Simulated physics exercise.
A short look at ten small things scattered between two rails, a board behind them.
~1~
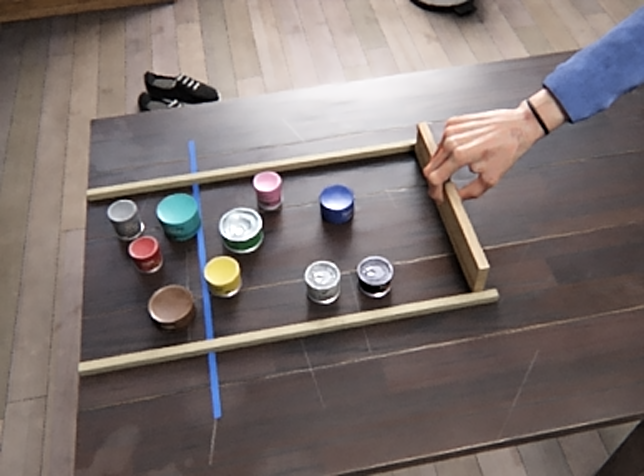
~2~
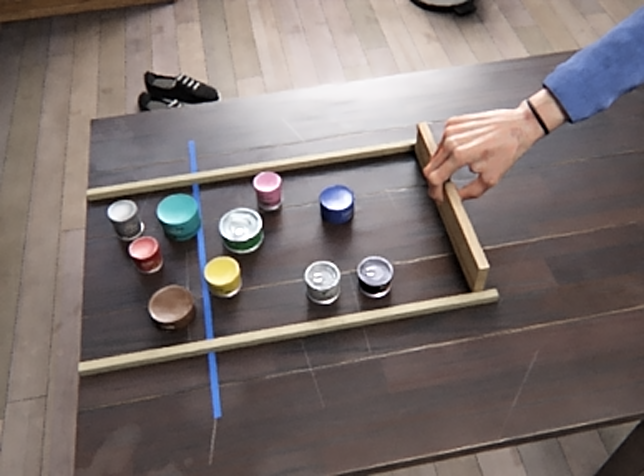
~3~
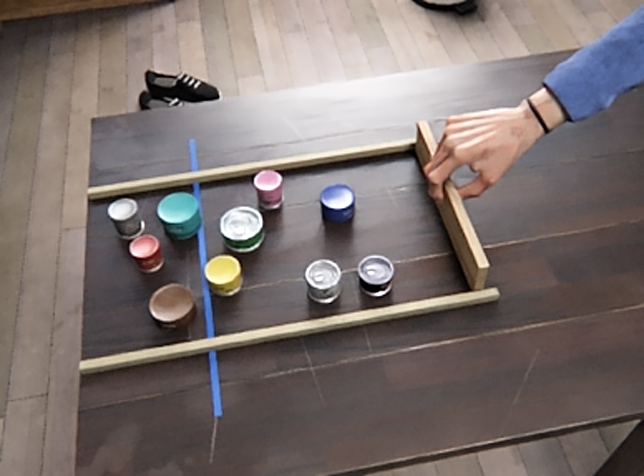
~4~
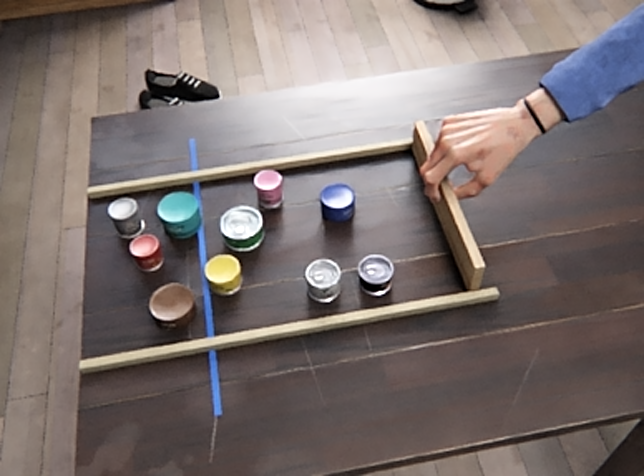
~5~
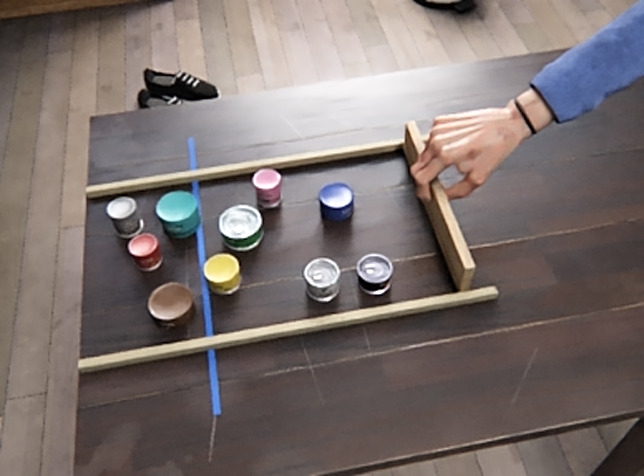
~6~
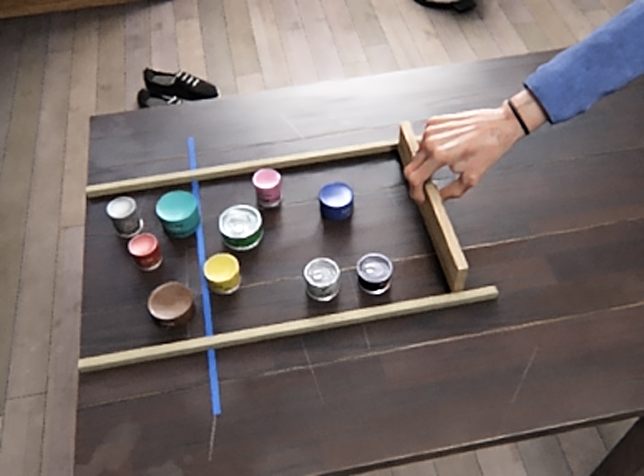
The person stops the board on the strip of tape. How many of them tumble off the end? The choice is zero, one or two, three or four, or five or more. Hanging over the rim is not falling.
Outcome: The number that fall off is zero.
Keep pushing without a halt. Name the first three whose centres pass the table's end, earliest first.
They are the grey pot, the brown tub, the red tin.
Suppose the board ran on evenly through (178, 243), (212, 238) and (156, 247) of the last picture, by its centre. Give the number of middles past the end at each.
Past the end: 0, 0 and 1.
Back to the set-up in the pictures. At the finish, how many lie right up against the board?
The number is 4.
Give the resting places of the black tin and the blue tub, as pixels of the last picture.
The black tin stops around (190, 314); the blue tub around (181, 229).
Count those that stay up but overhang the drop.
That would be 0.
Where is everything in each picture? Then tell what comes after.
Grey pot (126, 220); red tin (146, 255); brown tub (173, 309); board (448, 202); tape (202, 257), in the first frame.
Red tin (146, 255); white pot (323, 283), in the second frame.
Brown tub (173, 307); pink tin (269, 190), in the third frame.
Grey pot (127, 218); board (444, 201), in the fourth frame.
Red tin (146, 252); green tin (241, 228), in the fifth frame.
Grey pot (125, 217); red tin (146, 252); brown tub (172, 306); board (429, 202); tape (202, 254), in the sixth frame.
Soon after, none off yet; grey pot at rest near (125, 217); red tin at rest near (146, 252); brown tub at rest near (172, 306).
After that, none off yet; grey pot at rest near (125, 217); red tin at rest near (146, 252); brown tub moving near (161, 306).
In the end, the number that fall off is zero.
